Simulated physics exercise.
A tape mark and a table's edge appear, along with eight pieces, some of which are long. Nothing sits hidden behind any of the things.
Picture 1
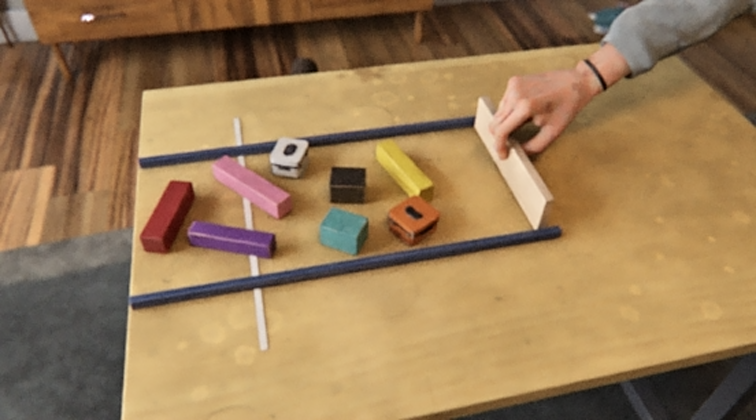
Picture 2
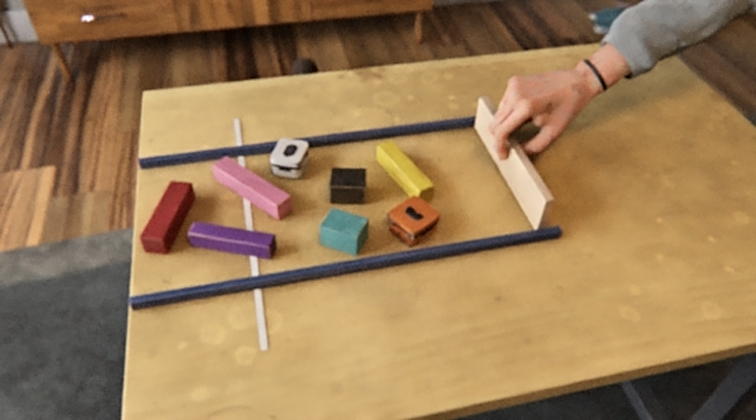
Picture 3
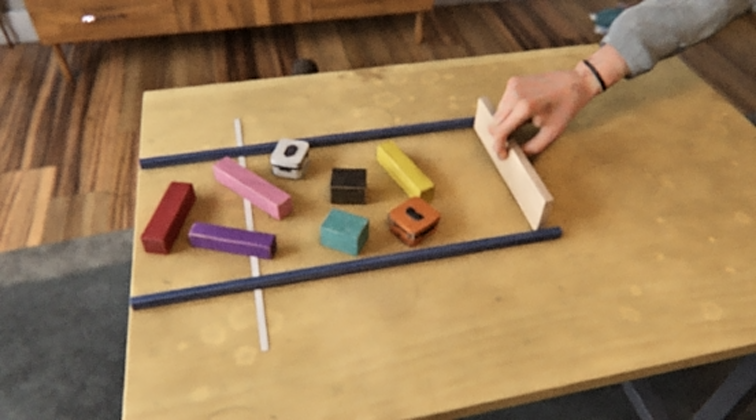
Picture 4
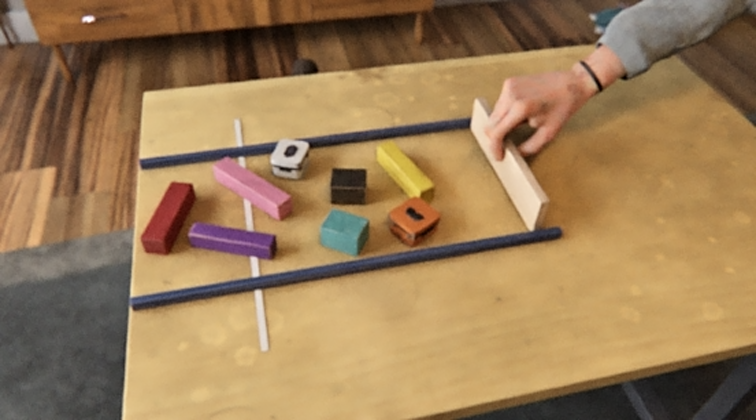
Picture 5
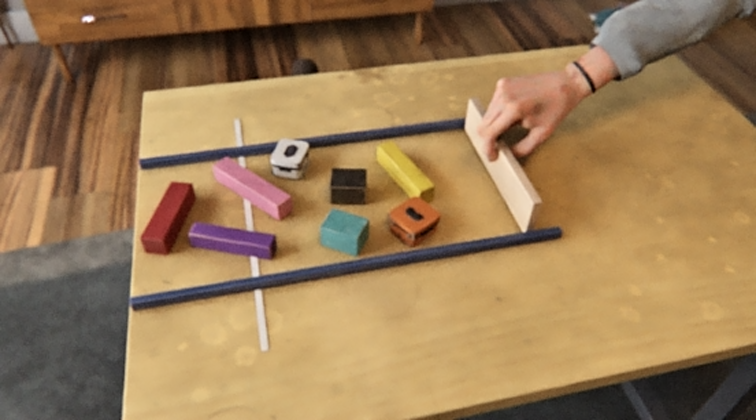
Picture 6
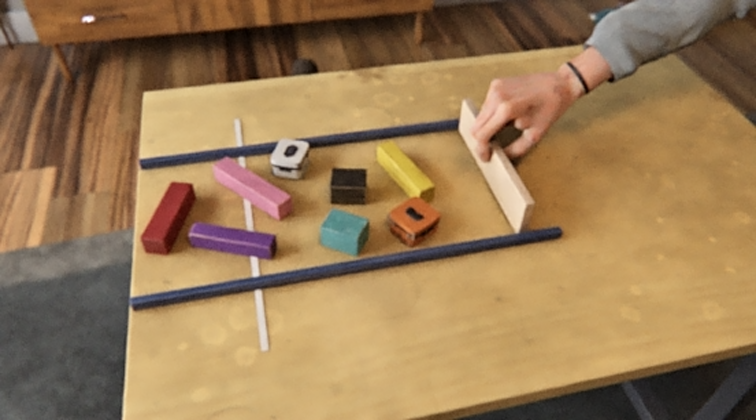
On a wooden table, a hand slides an upright board slightly left toward scattered colourful blocks.
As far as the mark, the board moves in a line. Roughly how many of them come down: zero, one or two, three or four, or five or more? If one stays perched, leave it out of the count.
Zero.
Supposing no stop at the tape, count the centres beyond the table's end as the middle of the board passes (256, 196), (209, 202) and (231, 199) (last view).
Per position: 0 / 2 / 1.
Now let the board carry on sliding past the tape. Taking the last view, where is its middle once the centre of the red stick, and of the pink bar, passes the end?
Around (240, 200) first and around (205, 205) second.
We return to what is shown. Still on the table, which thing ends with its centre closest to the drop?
Going by centres, it is the red stick.
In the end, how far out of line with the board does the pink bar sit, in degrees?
Angle: Roughly 5 degrees.
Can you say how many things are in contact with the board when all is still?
The number is 2.
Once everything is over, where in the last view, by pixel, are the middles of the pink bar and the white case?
In the last picture the pink bar sits around (181, 197) and the white case around (210, 169).
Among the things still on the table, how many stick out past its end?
The overhang total is 1.
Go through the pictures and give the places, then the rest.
Red stick (169, 216); purple stick (233, 240); pink bar (252, 186); board (510, 159); tape (248, 213), in the first frame.
Purple stick (233, 240); yellow stick (404, 172), in the second frame.
Pink bar (252, 188); turquoise block (345, 232), in the third frame.
Red stick (170, 217); board (506, 161), in the fourth frame.
Purple stick (233, 241); orange case (414, 223), in the fifth frame.
Red stick (170, 217); purple stick (233, 241); pink bar (252, 188); board (493, 162); tape (249, 213), in the sixth frame.
Soon after, none off yet; red stick at rest near (170, 217); purple stick at rest near (233, 241); pink bar at rest near (252, 188).
After that, none off yet; red stick moving near (159, 214); purple stick displaced a little near (184, 255); pink bar displaced a little near (216, 194).
In the end, the number that fall off is zero.
